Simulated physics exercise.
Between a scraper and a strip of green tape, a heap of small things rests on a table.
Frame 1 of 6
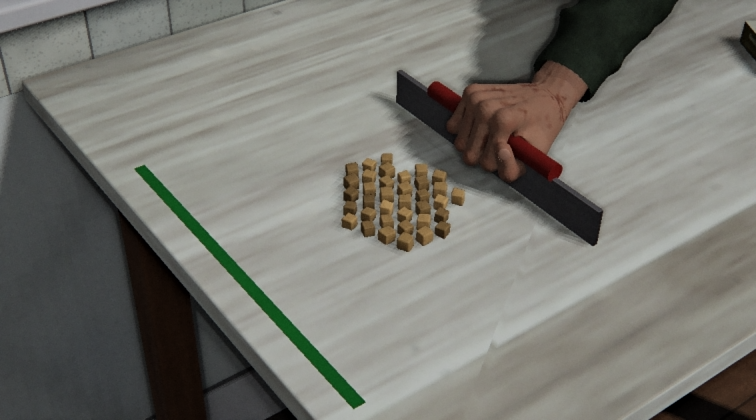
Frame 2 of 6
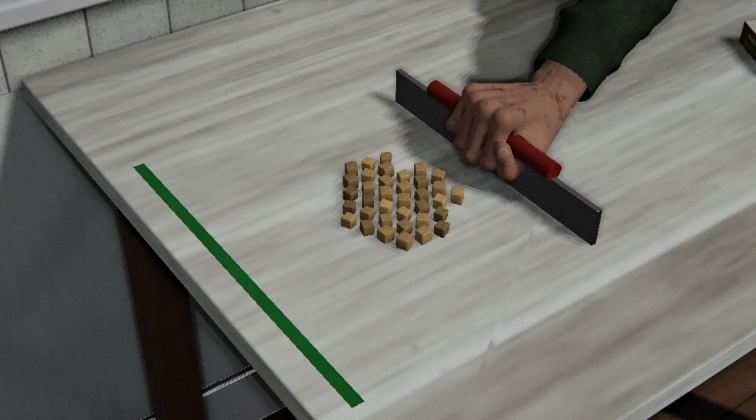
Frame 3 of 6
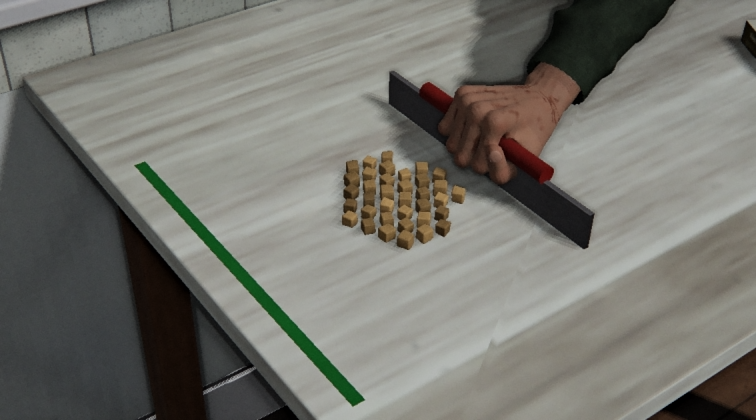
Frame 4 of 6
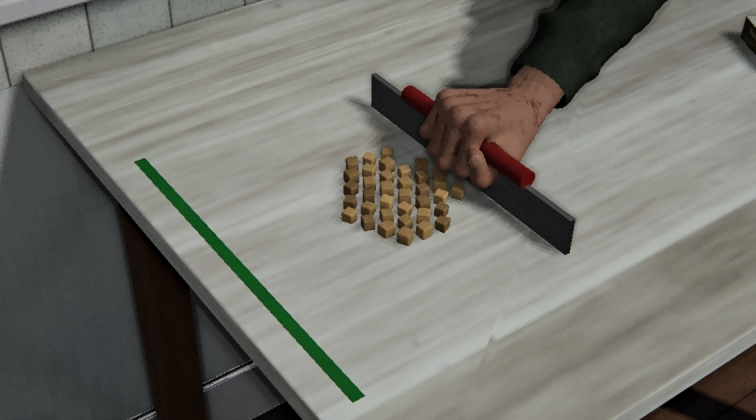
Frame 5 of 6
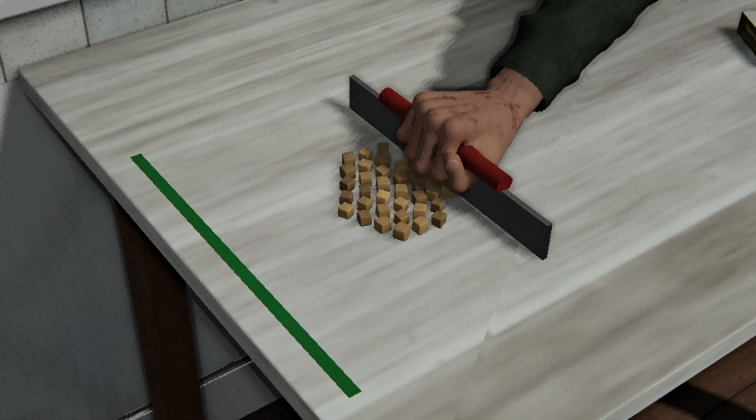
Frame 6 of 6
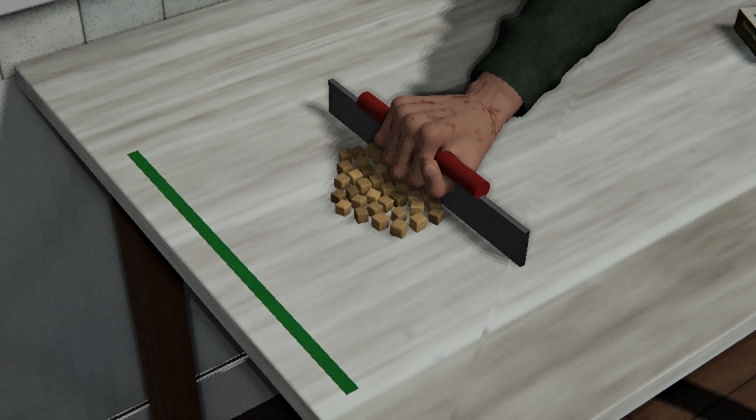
A hand in a dark green sleeve grips the red handle of a long grey scraper on a pale, streaked wooden table, seen from above at an angle. Small tan wooden cubes sit left of the blade, with green tape running diagonally near the table's left edge. After resting briefly, the hand slides the scraper left and slightly down, bunching the nearer cubes together, while the view shifts very slightly.
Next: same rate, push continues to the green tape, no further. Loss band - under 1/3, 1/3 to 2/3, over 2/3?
1/3 to 2/3.
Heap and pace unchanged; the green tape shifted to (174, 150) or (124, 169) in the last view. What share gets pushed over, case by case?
First try about 10 per cent, second about 90 per cent.
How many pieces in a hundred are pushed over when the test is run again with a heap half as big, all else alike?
Something like 30 pieces in every hundred.
Just after the last frame, scraper still moving, near (324, 188); heap all on the table, its front near (240, 231).
A moment on, scraper stopped at the green tape; heap roughly a third over the edge.
Further on, scraper stopped at the green tape; heap roughly half over the edge.
When it is over, scraper stopped at the green tape; heap roughly half over the edge.
